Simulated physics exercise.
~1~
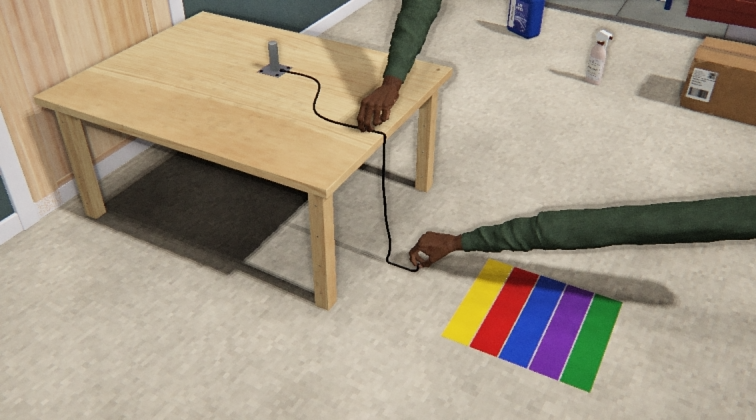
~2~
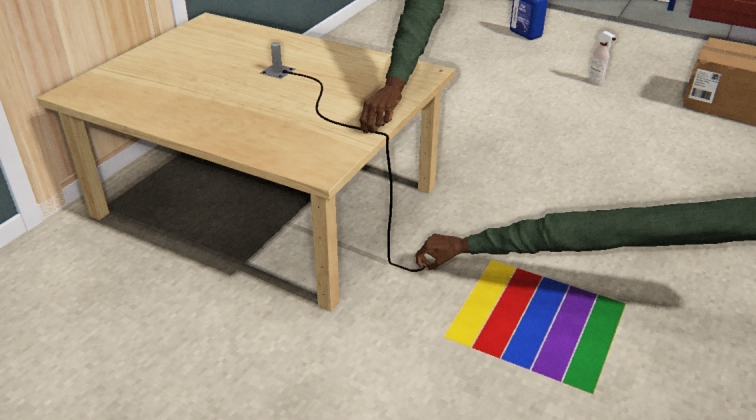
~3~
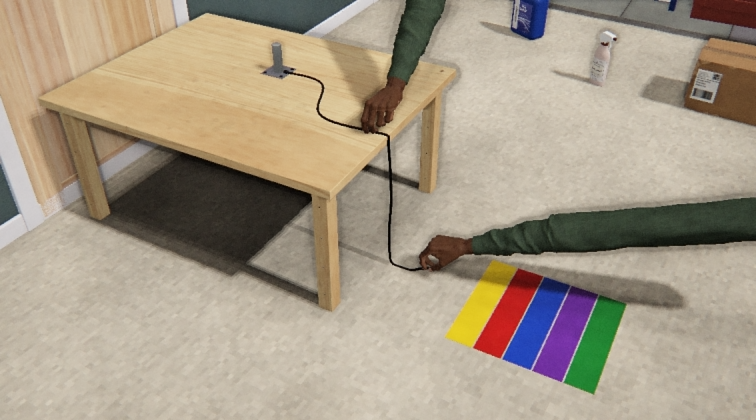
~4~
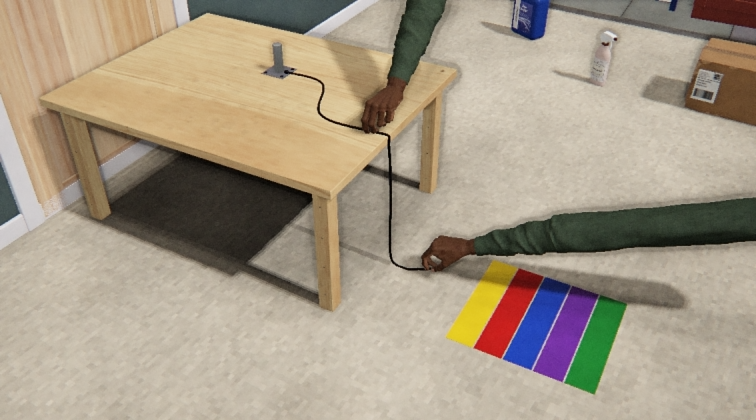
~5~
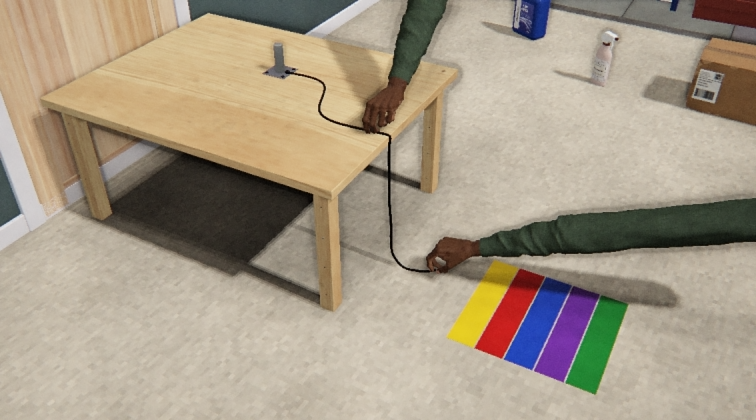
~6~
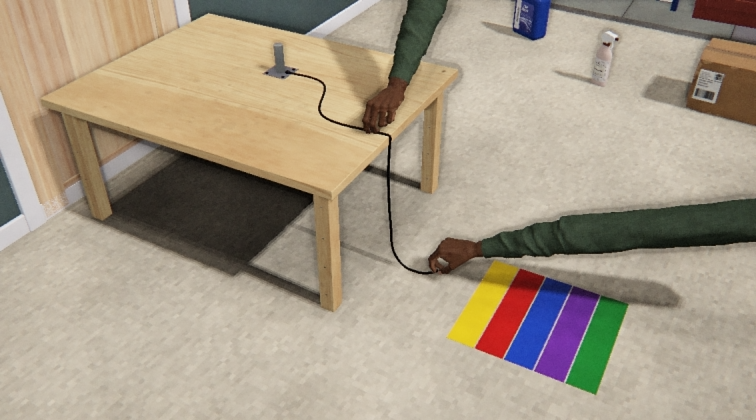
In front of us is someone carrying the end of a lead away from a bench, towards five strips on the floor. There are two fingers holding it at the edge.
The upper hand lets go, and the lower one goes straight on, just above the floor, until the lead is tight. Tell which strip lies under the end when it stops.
The blue strip.
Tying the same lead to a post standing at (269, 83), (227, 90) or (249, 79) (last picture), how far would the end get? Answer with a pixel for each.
Try 1 about (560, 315), try 2 about (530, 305), try 3 about (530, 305).
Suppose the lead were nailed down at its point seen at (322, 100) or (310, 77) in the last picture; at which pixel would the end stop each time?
In order, the pixels are (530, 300) and (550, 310).
Early on, end near (487, 288); over yellow.
Midway, end near (525, 301); over red.
At the end of the slack, end near (547, 309); over blue. It gets as far as the blue strip.
